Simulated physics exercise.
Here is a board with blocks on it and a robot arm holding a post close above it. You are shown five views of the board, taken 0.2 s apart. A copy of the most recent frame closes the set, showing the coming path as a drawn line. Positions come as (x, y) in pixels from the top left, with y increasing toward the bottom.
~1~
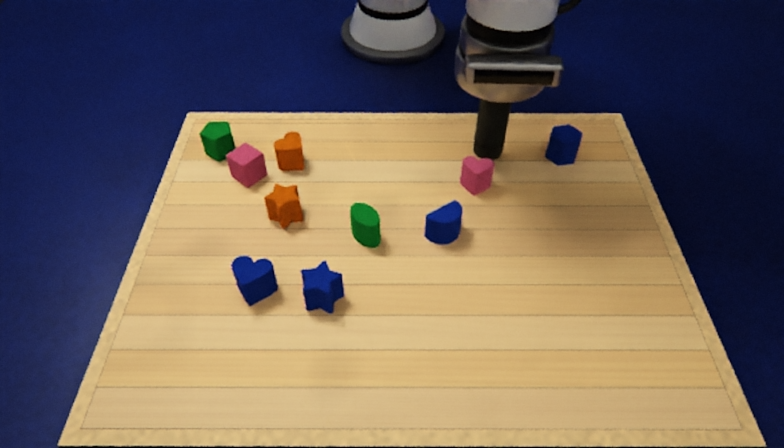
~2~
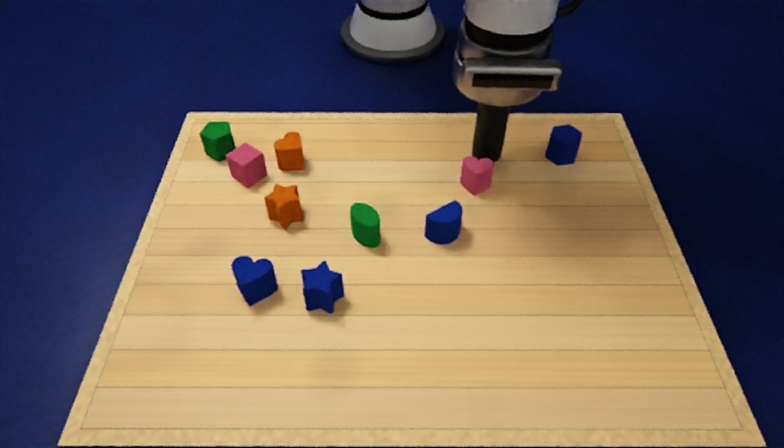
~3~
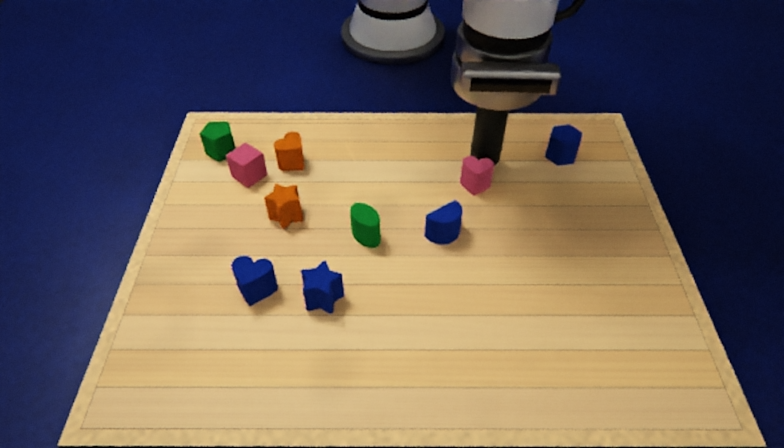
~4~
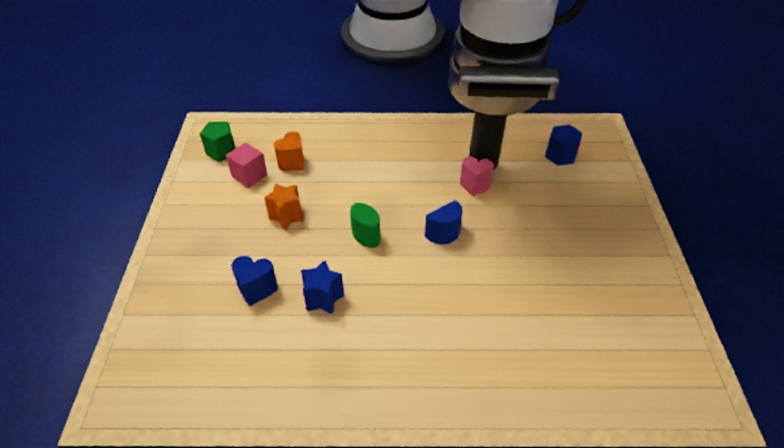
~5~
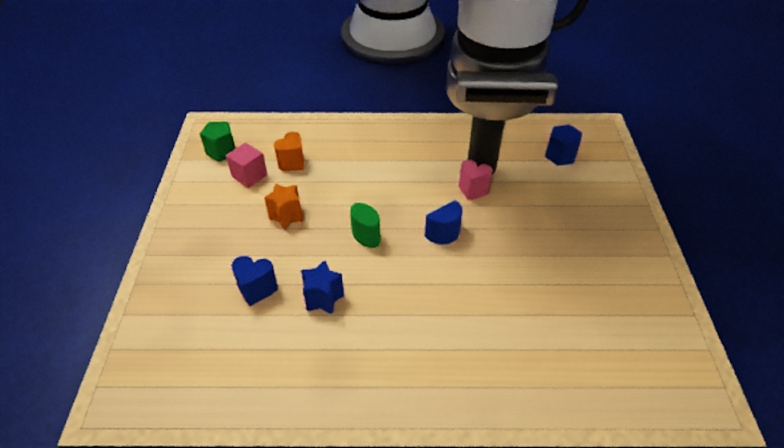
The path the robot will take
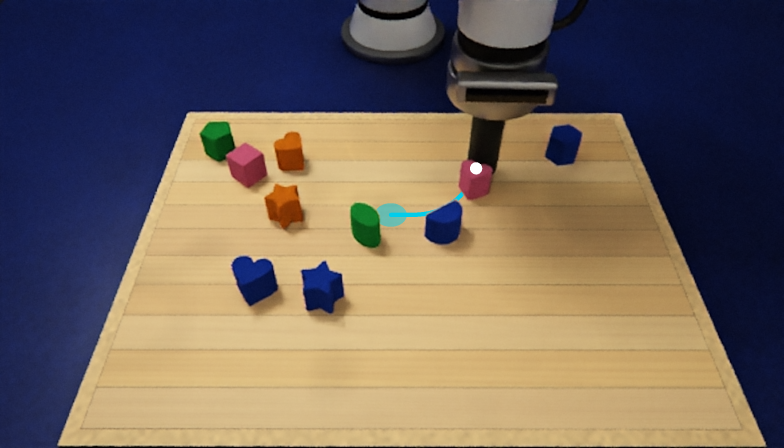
The robot arm's dark post crept a short way toward the front of the wooden board and nudged the pink heart-shaped block very slightly, while the other colourful blocks all stayed still.
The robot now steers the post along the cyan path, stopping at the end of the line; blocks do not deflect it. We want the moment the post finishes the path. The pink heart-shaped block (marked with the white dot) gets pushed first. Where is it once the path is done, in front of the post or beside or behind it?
At the end of the path, the post has already lost the pink heart-shaped block, which lies beside or behind it.
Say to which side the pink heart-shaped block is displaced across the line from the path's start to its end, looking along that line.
Gets pushed left.
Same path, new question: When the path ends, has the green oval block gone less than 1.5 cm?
Final answer: Yes.
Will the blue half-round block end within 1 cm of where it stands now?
Answer: No.
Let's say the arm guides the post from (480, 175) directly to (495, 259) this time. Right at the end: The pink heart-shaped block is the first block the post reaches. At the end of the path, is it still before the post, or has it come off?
The block gets away.
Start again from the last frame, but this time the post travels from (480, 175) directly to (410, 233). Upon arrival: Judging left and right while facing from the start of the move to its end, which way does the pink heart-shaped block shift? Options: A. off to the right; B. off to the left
B
Path on the board, from (480, 175) through (460, 196) and (431, 213) to (391, 215); the dot is on the pink heart-shaped block.
On the path given first. One third of the way, post (461, 190); pink heart-shaped block (455, 192).
Two thirds of the way, post (430, 206); blue half-round block (448, 222); pink heart-shaped block (428, 211), turned 15° anticlockwise.
At the end, post (391, 208); green oval block in place; blue half-round block (448, 222); pink heart-shaped block (422, 213), turned 35° anticlockwise.
